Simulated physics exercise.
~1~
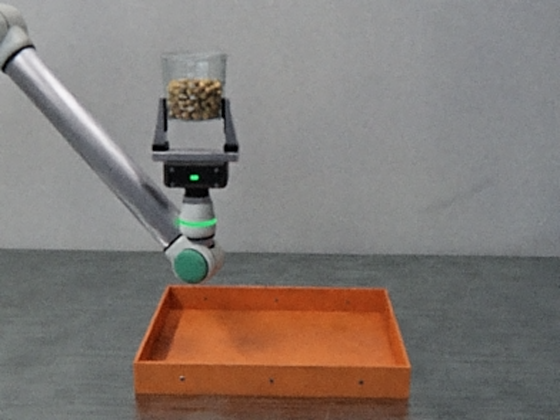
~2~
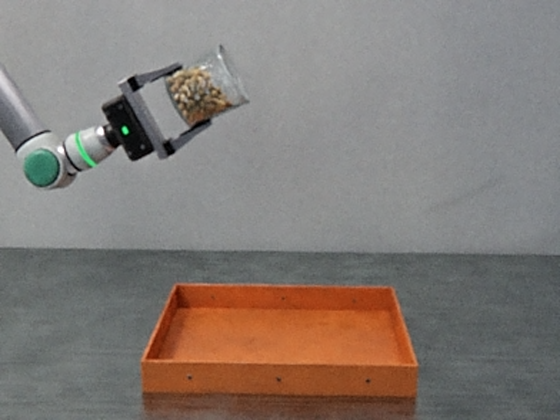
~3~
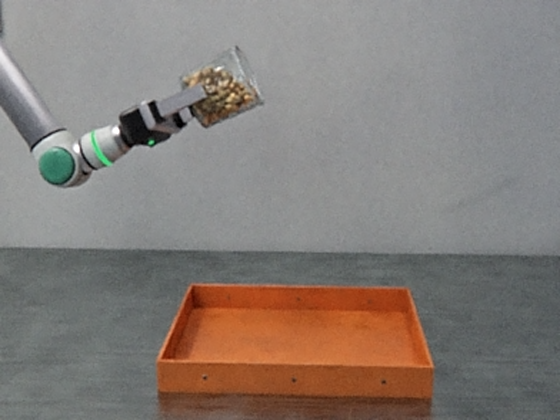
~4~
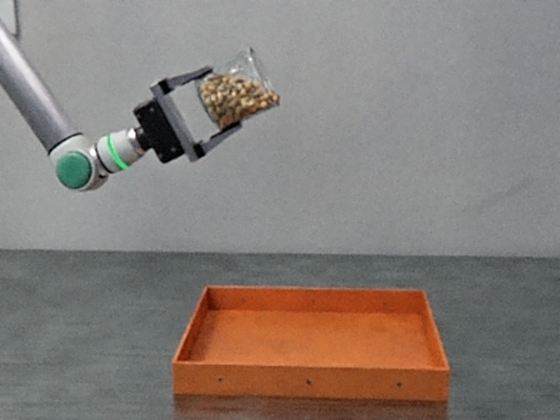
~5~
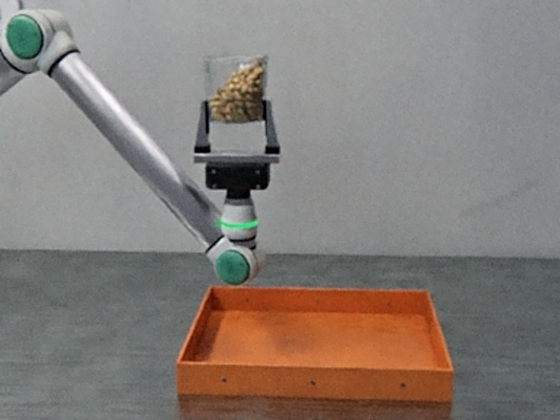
A robot arm with green joint caps holds a clear beaker of dried chickpeas upright in its gripper, above an empty orange tray on a dark table. The arm swings the beaker over until it leans steeply to the right, its mouth pointing up and outward. Holding that slant, the gripper rolls around, and the chickpeas shift inside the glass toward its lower side. The arm then turns the beaker upright again. At the end the chickpeas sit heaped higher on the right side, all still inside, and the tray remains empty.
